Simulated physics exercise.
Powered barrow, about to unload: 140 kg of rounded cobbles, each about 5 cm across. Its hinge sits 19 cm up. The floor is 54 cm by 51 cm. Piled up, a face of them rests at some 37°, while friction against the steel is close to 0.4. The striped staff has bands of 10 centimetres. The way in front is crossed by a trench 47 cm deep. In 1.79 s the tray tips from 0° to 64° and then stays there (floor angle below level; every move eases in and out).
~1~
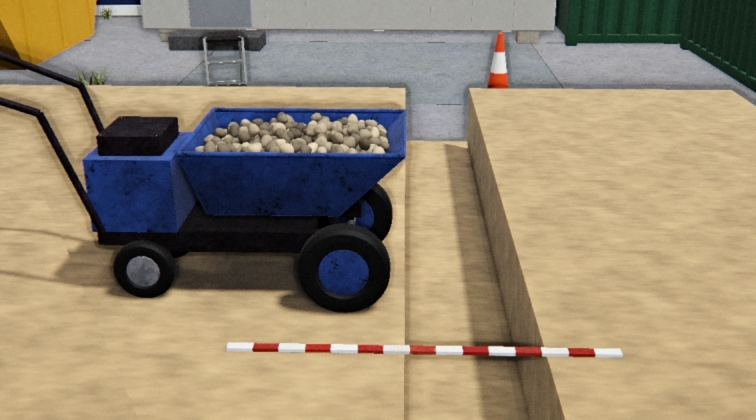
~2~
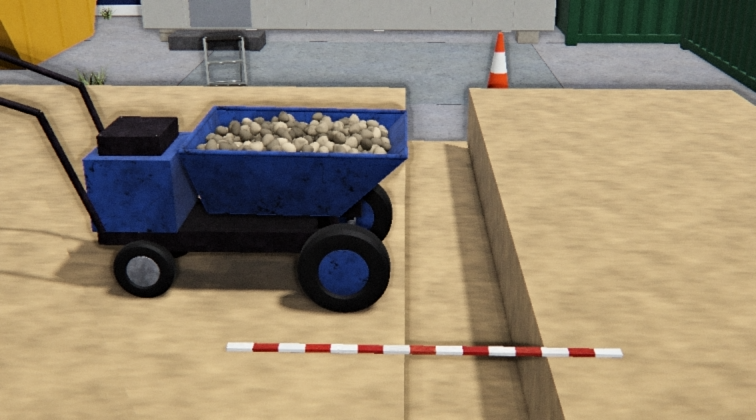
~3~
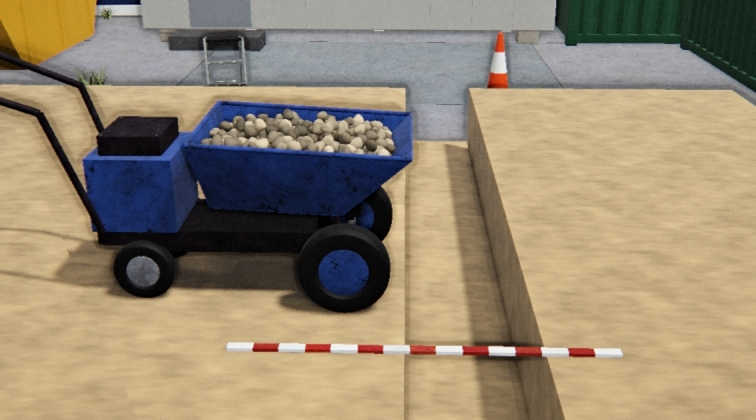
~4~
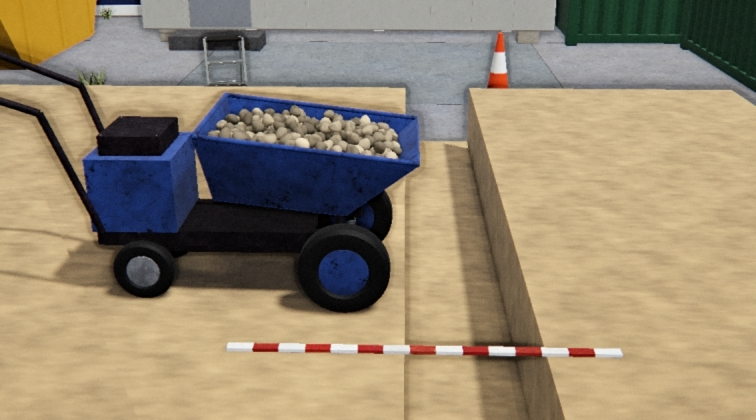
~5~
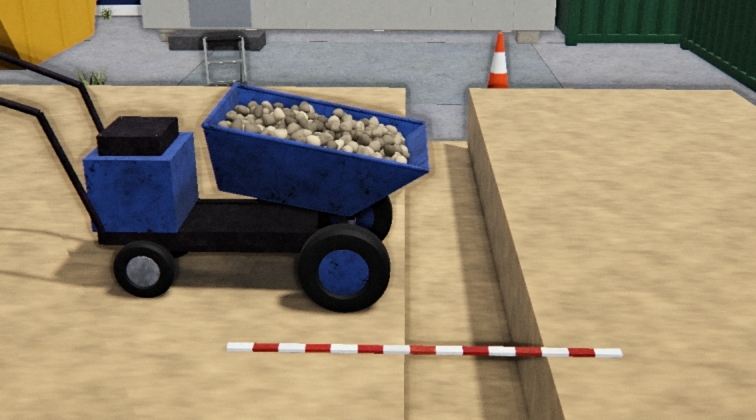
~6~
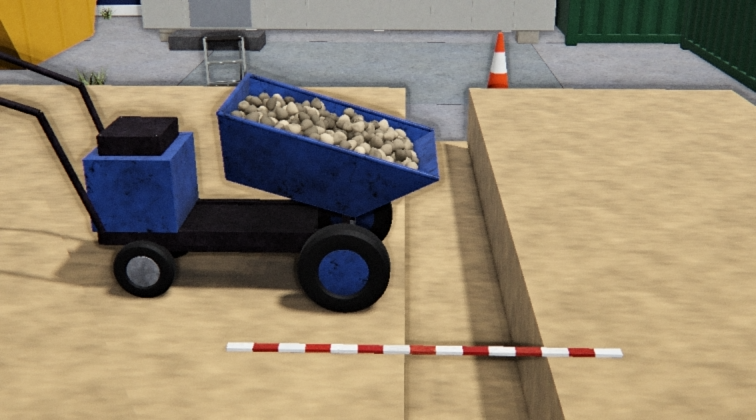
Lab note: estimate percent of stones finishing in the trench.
Approx. 78 %.
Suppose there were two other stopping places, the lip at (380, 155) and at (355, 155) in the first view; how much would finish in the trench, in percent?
Roughly 95 percent for the first, and 100 percent for the second.
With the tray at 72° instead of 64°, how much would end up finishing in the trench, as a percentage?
Roughly 80% would end there.
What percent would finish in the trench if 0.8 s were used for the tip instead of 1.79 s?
It'd be some 65 per cent.
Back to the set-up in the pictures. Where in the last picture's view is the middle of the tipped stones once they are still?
In the last view, about (495, 354).
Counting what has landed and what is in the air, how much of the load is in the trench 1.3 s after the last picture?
I'd put it near 35 per cent.
Then, 0.7 s after the last picture the floor is at 54°, 99 % in the tray, 1 % in the trench; the foremost stones are at (485, 222).
Then, 1.3 s after the last picture the floor is at 64°, 53 % in the tray, 34 % in the trench, 12 % past the trench; the foremost stones are at (587, 278).
Then, 1.6 s after the last picture the floor is at 64°, 26 % in the tray, 53 % in the trench, 21 % past the trench; the foremost stones are at (659, 294).
Then, 3.6 s after the last picture the floor is at 64°, 0 % in the tray, 78 % in the trench, 22 % past the trench; the foremost stones are at (687, 285).
